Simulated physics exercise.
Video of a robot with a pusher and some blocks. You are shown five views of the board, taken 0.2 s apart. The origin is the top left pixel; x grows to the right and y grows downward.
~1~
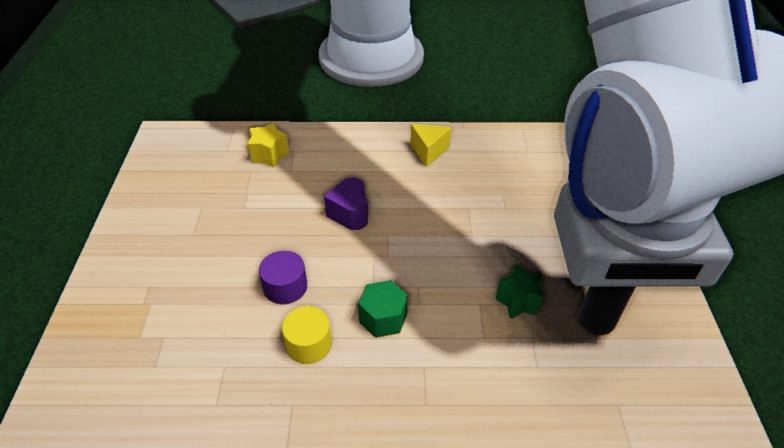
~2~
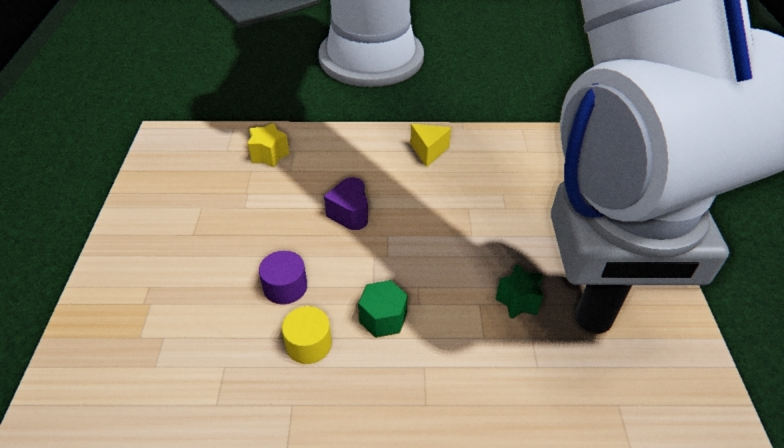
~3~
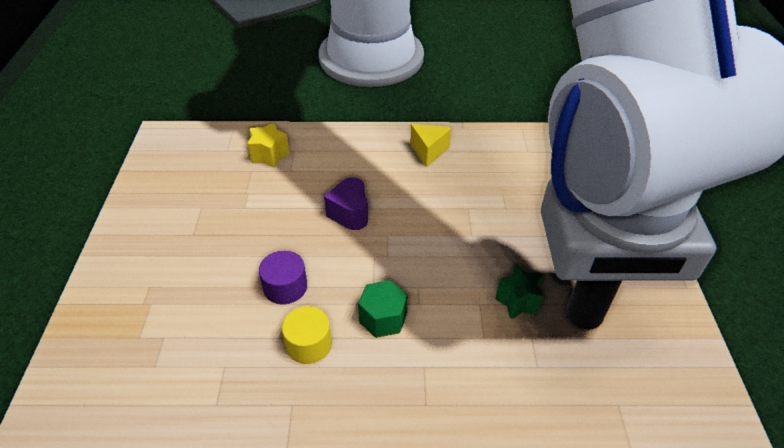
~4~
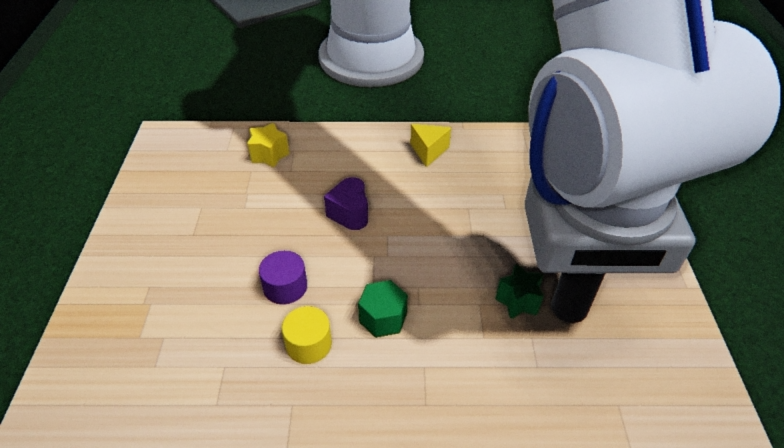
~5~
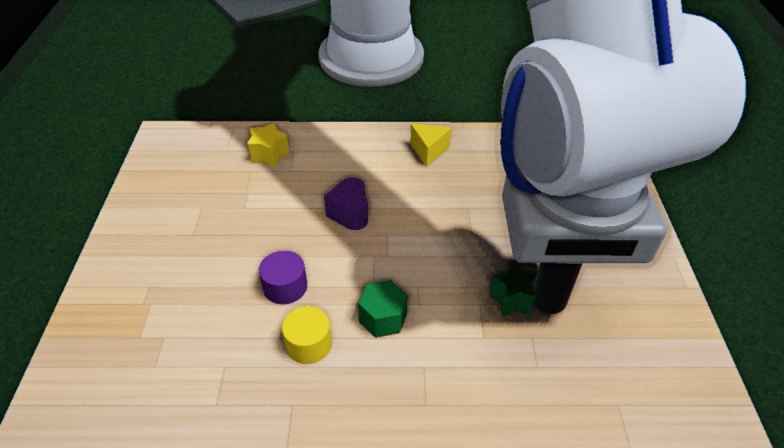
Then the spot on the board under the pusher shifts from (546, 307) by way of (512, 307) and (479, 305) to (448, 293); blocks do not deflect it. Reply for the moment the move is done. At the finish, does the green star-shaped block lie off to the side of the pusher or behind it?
No
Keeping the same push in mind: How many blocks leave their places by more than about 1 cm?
Count: 1.
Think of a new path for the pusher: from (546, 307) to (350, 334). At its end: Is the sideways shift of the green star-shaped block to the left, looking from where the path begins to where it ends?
No
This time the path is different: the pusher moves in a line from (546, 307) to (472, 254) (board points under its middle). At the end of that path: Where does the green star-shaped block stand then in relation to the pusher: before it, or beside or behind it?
Slipped off.
On the path given first. Halfway along, pusher (496, 299); green star-shaped block (467, 274).
At the end, pusher (449, 285); green hexagonal block still; green star-shaped block (421, 259), turned 15° clockwise.
